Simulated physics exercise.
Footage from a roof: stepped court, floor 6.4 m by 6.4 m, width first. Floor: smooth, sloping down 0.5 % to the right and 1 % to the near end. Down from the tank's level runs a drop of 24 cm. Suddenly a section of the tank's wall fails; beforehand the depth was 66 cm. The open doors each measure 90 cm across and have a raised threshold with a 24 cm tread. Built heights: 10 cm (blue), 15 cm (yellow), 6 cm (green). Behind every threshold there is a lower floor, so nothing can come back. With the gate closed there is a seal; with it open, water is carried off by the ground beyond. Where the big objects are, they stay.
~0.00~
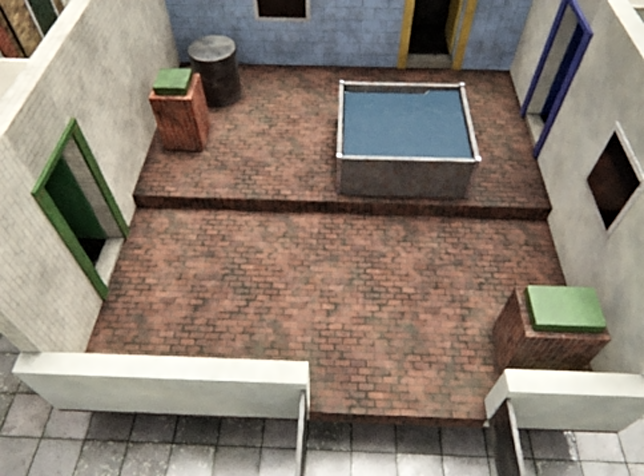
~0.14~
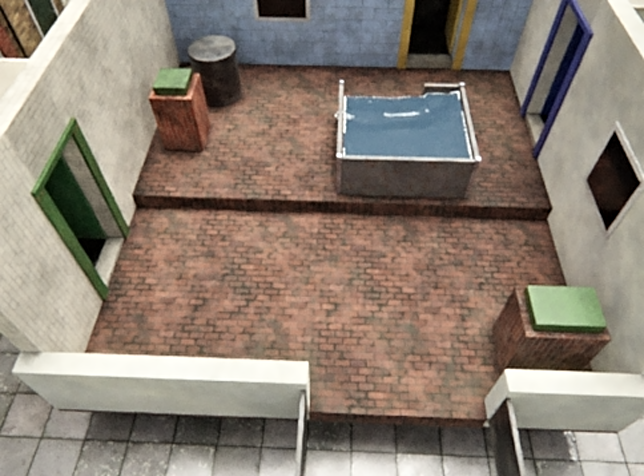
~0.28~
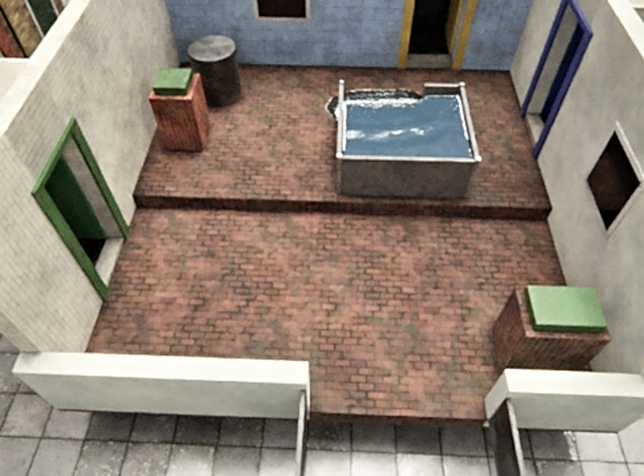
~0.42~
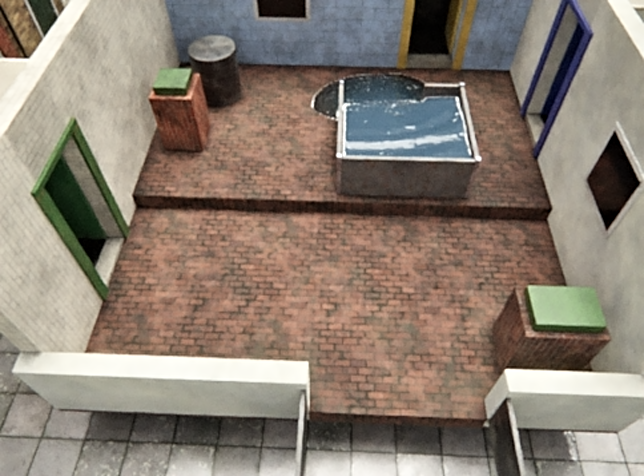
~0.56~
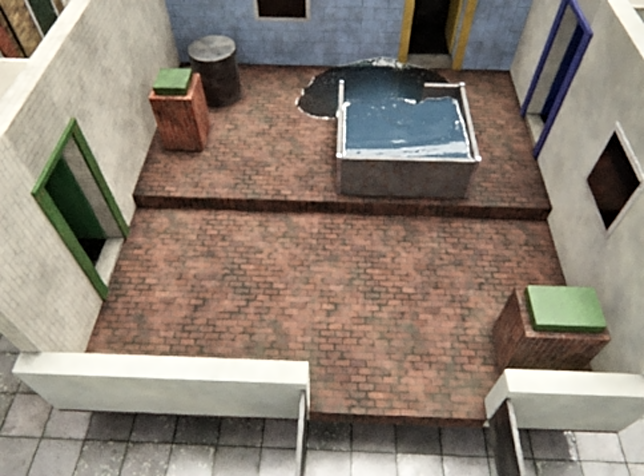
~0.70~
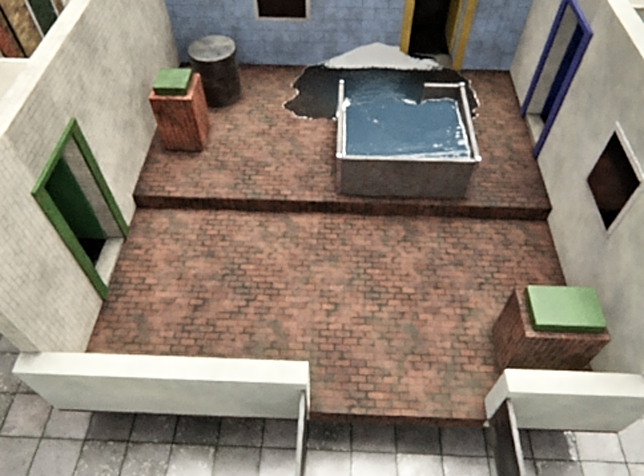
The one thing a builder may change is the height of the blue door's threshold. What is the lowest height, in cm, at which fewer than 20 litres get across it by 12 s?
6 cm.
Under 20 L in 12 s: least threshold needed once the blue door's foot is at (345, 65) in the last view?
Something near 32 cm.
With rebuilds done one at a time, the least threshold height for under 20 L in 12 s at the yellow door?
Yellow door - some 23 centimetres.
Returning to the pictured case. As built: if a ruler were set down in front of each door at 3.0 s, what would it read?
Door depths (cm): Blue = 11, yellow = 17, green = 0.
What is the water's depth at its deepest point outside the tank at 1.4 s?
I'd estimate roughly 42 cm.
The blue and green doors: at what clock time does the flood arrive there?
Arrival times - blue: 2.0 seconds; green: 4.0 seconds.
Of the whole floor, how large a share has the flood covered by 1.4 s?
15 %.
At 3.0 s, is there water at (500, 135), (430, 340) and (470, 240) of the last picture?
Going in order: Swamped, untouched, untouched.
After 1.4 s water covers 15 % of the floor, deepest (42 cm) near (374, 69); it has not reached the blue door.
After 3.0 s water covers 35 % of the floor, deepest (32 cm) near (180, 65); 11 cm at the blue door, 0 litres in over its 10 cm threshold.
After 12.0 s water covers 95 % of the floor, deepest (9 cm) near (595, 403); 4 cm at the blue door, 2 litres in over its 10 cm threshold.
At the blue door as built, the water arrived by 2.1 s and peaked near 11 cm at 3.0 s.
Run again over the same 12 s with other heights there, 26 litres in over 5.5 cm, 10 litres over 7.5 cm. The limit of 20 litres is kept from about 6 cm up.
